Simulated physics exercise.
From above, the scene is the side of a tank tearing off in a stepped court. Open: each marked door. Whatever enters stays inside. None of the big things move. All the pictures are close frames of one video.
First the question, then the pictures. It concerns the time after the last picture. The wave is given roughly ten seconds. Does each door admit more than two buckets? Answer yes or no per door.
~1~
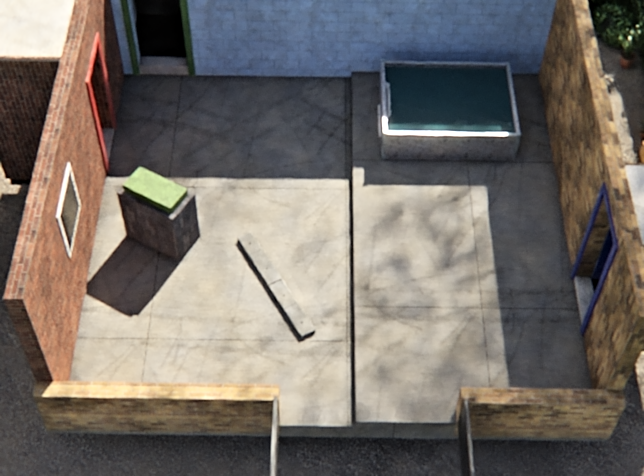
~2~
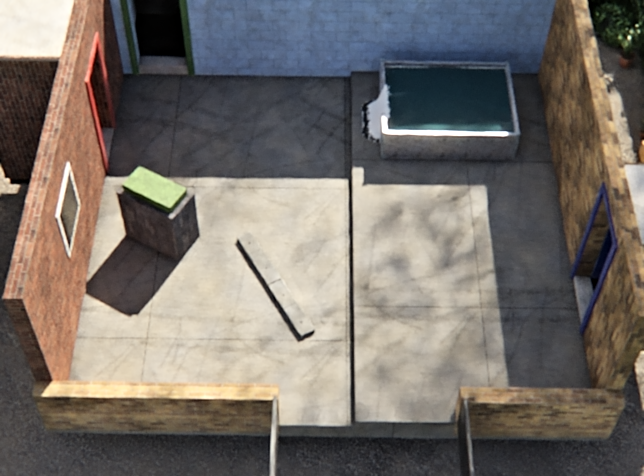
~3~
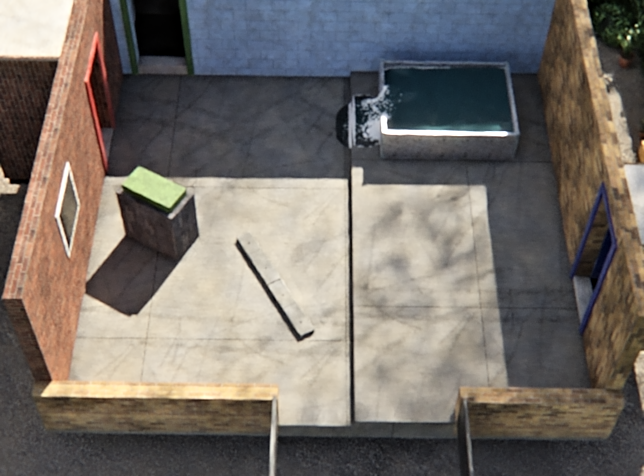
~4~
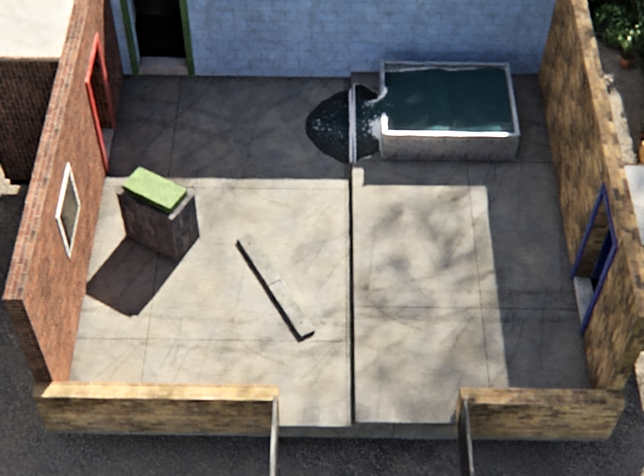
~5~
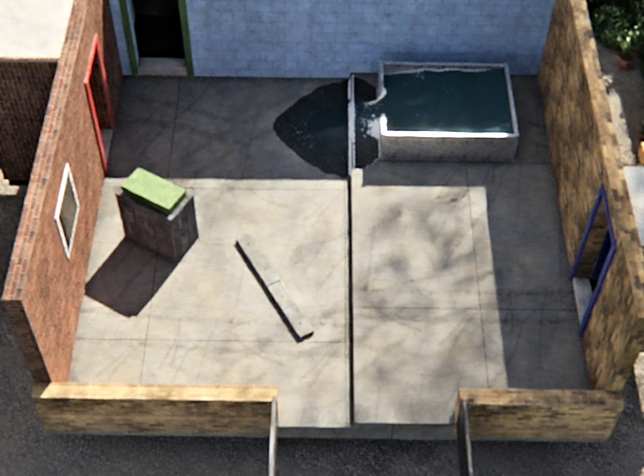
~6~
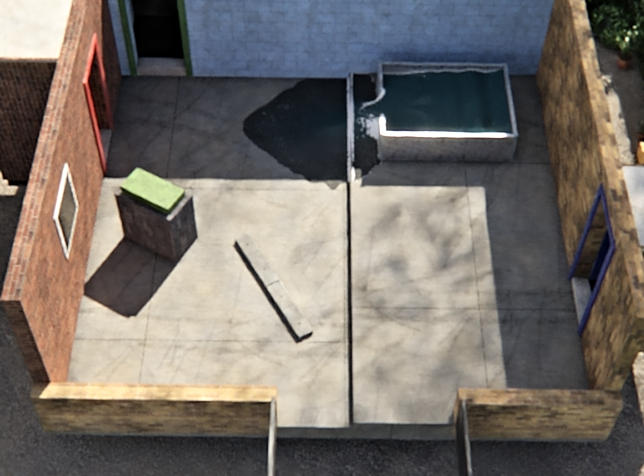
Answers: The red door: Yes; the green door: No; the blue door: No.
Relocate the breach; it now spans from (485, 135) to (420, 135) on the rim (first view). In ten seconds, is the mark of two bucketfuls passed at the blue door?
I reckon blue door sits short of it.
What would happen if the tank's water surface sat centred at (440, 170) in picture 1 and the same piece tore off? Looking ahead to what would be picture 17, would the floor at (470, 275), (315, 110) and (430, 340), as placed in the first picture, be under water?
The three spots read left dry, left dry, left dry.
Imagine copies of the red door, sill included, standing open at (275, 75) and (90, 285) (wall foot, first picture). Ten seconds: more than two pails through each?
First tops the limit, then falls short.
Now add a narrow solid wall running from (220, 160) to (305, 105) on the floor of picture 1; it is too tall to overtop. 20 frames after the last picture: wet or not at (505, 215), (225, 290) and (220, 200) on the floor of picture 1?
The first spot is untouched, the second swamped, the third swamped.
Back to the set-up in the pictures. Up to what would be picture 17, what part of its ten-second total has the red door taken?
It should be near 0 percent of the ten-second total.
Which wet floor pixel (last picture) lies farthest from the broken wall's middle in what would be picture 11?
Best guess: Near (144, 127).
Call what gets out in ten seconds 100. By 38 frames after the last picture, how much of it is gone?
By my reckoning, 60 %.
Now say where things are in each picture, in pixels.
Still water in the tank at (448, 100), in the first picture.
Water pours out at (384, 114) and has run to (374, 103), in the second picture.
The front is at (343, 113), out from the gap at (383, 114), in the third picture.
The front is at (313, 136), out from the gap at (384, 115), in the fourth picture.
Water pours out at (383, 115) and has run to (282, 121), in the fifth picture.
Water pours out at (382, 115) and has run to (250, 121), in the sixth picture.
A moment on, water covers 20 % of the floor; the red door not reached, the green door not reached, the blue door not reached.
Next, water covers 30 % of the floor; the red door under two buckets in, the green door wet at the sill, nothing in, the blue door not reached.
Then, water covers 35 % of the floor; the red door over two buckets in, the green door wet at the sill, nothing in, the blue door not reached.
Later, water covers 40 % of the floor; the red door far over two buckets in, the green door wet at the sill, nothing in, the blue door not reached.
In the end, water covers 55 % of the floor; the red door far over two buckets in, the green door wet at the sill, nothing in, the blue door not reached.
